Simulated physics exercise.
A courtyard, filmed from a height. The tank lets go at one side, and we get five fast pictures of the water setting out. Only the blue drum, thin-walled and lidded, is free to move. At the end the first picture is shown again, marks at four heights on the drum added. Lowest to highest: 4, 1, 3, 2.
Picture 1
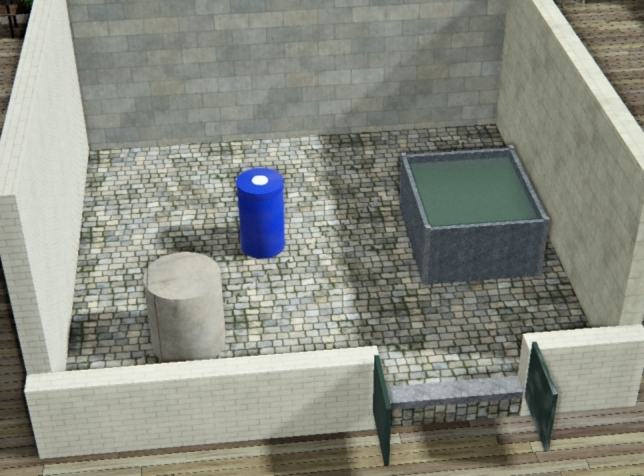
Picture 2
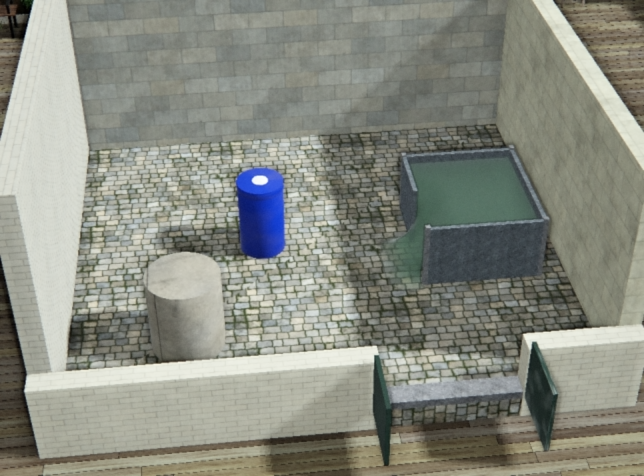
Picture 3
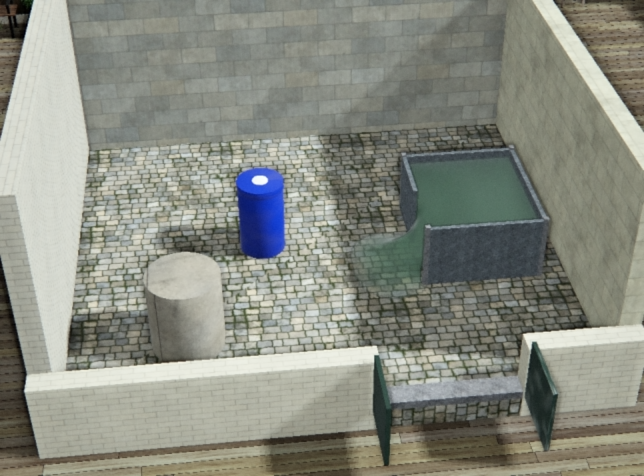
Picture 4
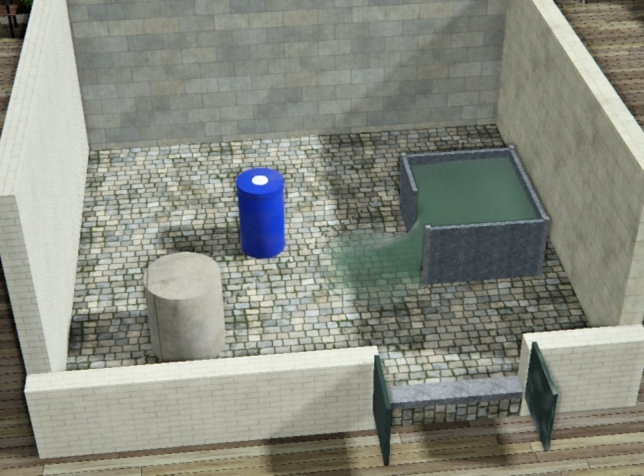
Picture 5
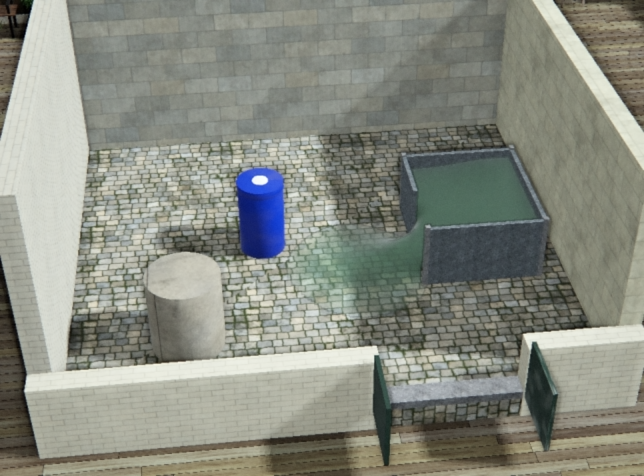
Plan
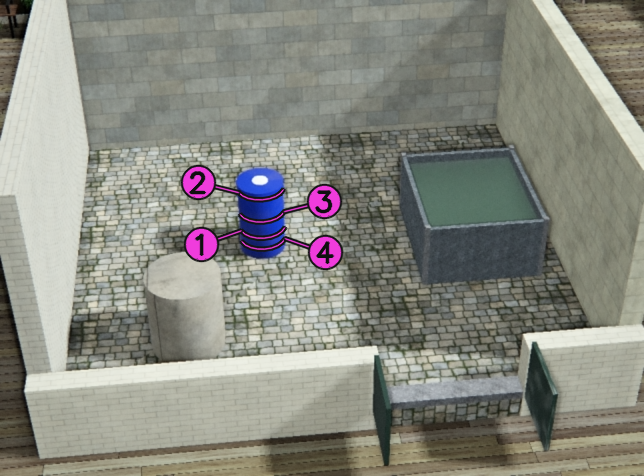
In a walled yard, green water pours from a tank and spreads left across cobblestones.
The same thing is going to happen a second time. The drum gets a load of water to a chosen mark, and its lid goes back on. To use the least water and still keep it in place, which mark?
That is level 1.
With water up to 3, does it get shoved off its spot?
No, not at all.
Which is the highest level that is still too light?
It is 4.
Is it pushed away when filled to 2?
No.
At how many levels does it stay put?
Three.
On the marked copy, 1 at (264, 238); 2 at (262, 199); 3 at (263, 222); 4 at (264, 249); from the bottom up 4, 1, 3, 2.
For level 1, it does not move.
For level 2, it does not move.
For level 3, it does not move.
For level 4, it is pushed about its own width away.
